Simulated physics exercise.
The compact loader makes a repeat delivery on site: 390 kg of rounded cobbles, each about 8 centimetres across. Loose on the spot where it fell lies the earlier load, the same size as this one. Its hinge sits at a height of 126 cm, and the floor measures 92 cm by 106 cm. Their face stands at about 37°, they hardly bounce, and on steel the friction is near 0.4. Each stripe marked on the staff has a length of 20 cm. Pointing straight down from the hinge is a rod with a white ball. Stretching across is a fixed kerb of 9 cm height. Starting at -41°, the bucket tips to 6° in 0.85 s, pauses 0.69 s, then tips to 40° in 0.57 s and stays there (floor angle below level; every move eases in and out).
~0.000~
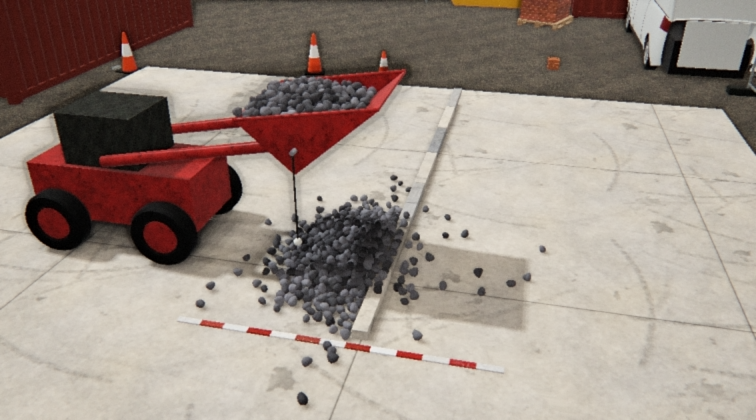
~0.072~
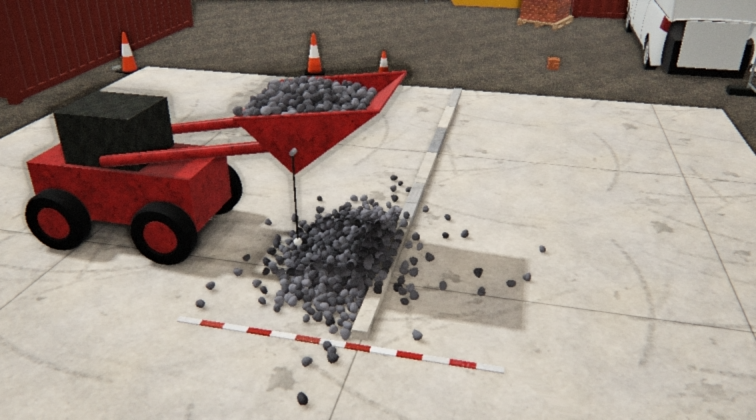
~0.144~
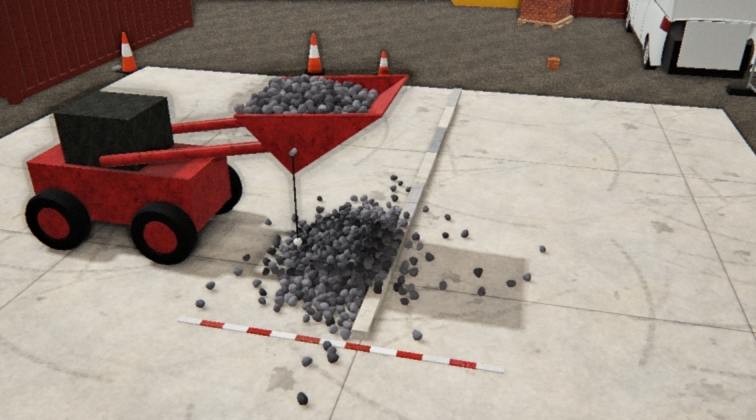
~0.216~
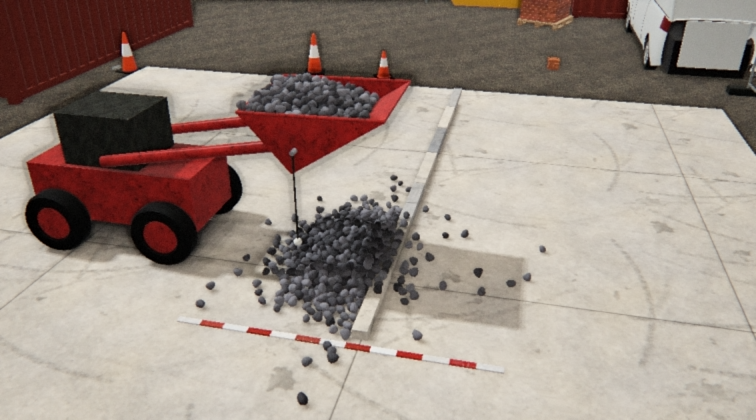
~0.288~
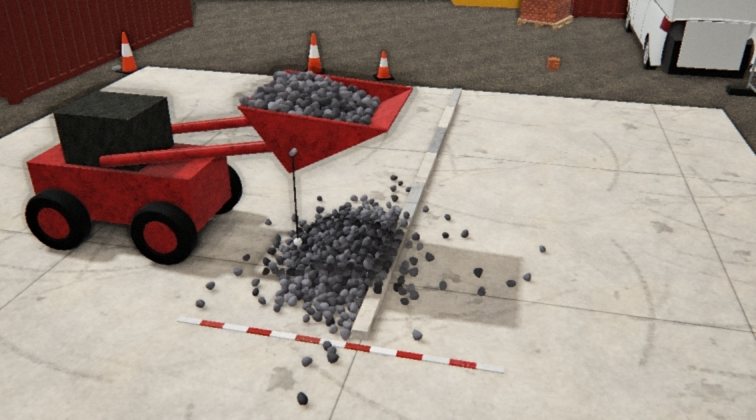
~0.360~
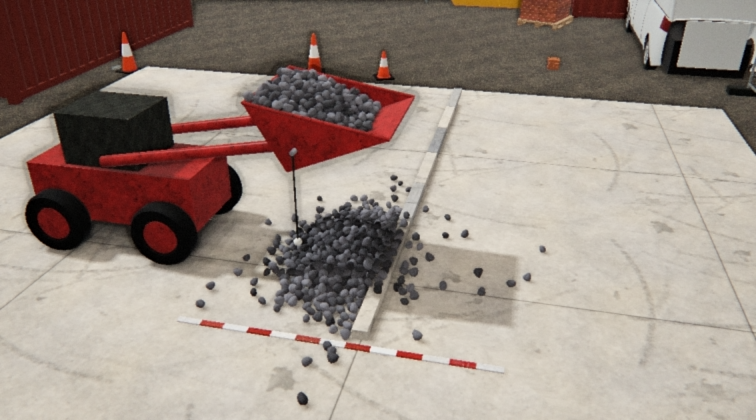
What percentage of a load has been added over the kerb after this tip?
90 %.
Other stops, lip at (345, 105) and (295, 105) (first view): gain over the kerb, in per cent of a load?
I'd say close to 70 per cent for one and close to 10 per cent for the other, in that order.
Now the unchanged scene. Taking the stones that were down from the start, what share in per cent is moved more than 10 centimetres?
I'd say roughly 0 per cent of them.
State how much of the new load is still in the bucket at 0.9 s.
About 100 percent is still in there.
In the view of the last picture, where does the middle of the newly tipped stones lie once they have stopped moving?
Roughly pixel (437, 258) in the last view.
After 0.6 s the floor is at -1°; in per cent of one load, 100 in the bucket, 96 on this side of the kerb, 4 over the kerb; the foremost stones are at (487, 265).
After 0.9 s the floor is at 6°; in per cent of one load, 100 in the bucket, 97 on this side of the kerb, 4 over the kerb; the foremost stones are at (487, 265).
After 2.6 s the floor is at 40°; in per cent of one load, 11 in the bucket, 116 on this side of the kerb, 74 over the kerb; the foremost stones are at (521, 276).
After 5.1 s the floor is at 40°; in per cent of one load, 0 in the bucket, 106 on this side of the kerb, 94 over the kerb; the foremost stones are at (564, 291). Net gain over the kerb, 90.
